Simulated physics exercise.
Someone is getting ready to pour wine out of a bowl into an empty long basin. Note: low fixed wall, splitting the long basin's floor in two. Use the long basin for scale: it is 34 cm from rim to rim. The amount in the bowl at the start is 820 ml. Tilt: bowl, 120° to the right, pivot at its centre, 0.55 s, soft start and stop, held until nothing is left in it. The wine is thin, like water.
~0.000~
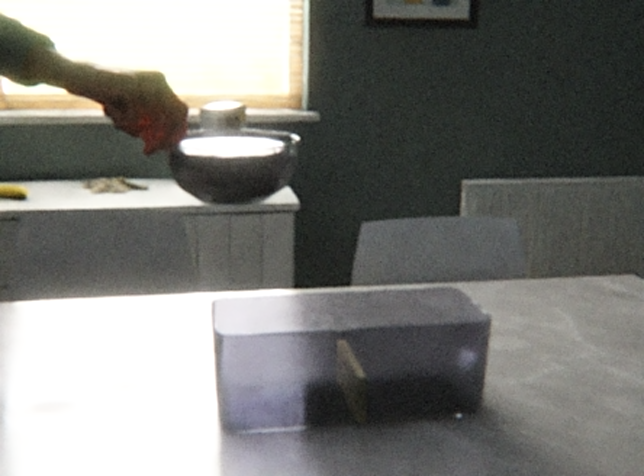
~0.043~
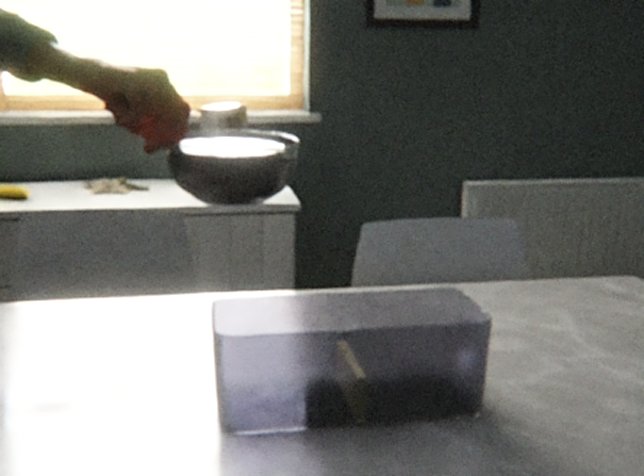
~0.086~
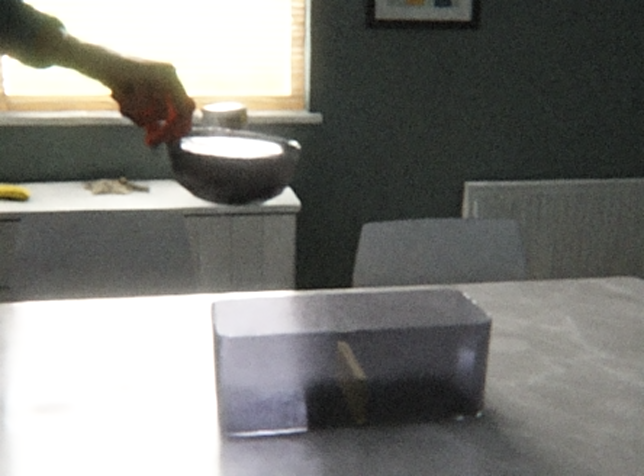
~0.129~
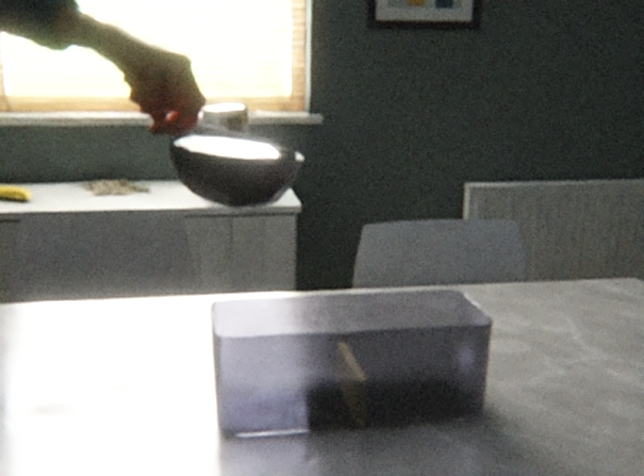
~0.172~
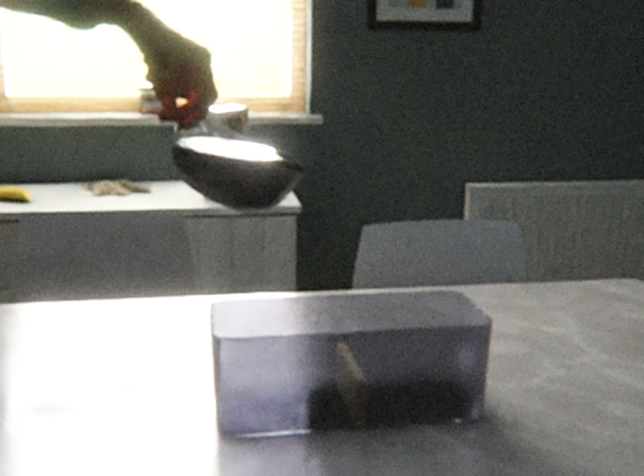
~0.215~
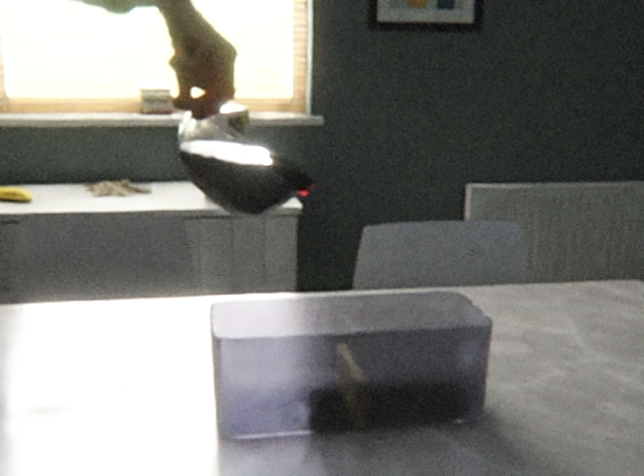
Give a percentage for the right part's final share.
My figure is 30 %.
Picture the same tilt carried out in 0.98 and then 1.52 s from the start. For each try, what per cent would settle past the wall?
Near 50 in a hundred on the first go and near 60 in a hundred on the second.
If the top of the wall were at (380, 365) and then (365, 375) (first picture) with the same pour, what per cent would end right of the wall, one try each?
One try each: Around 10 percent and then around 35 percent.
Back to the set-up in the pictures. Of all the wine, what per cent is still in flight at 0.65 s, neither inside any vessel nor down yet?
Roughly 6 %.
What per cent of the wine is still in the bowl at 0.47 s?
Roughly 4 %.
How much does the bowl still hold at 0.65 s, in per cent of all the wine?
0 %.
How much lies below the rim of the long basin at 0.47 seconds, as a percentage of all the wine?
Roughly 46 percent.
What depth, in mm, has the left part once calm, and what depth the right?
The left ends up at roughly 22 mm, with the right at roughly 12 mm.
By 0.47 s the tilt is 113° and 4 per cent is still to pour, 22 is left of the wall and 23 right of it.
By 0.65 s the tilt is 120° and 0 per cent is still to pour, 62 is left of the wall and 28 right of it.
By 0.84 s the tilt is 120° and 0 per cent is still to pour, 57 is left of the wall and 29 right of it.
By 1.05 s the tilt is 120° and 0 per cent is still to pour, 59 is left of the wall and 30 right of it.
At rest 59 per cent lies left of the wall, 30 right of it and 11 outside.
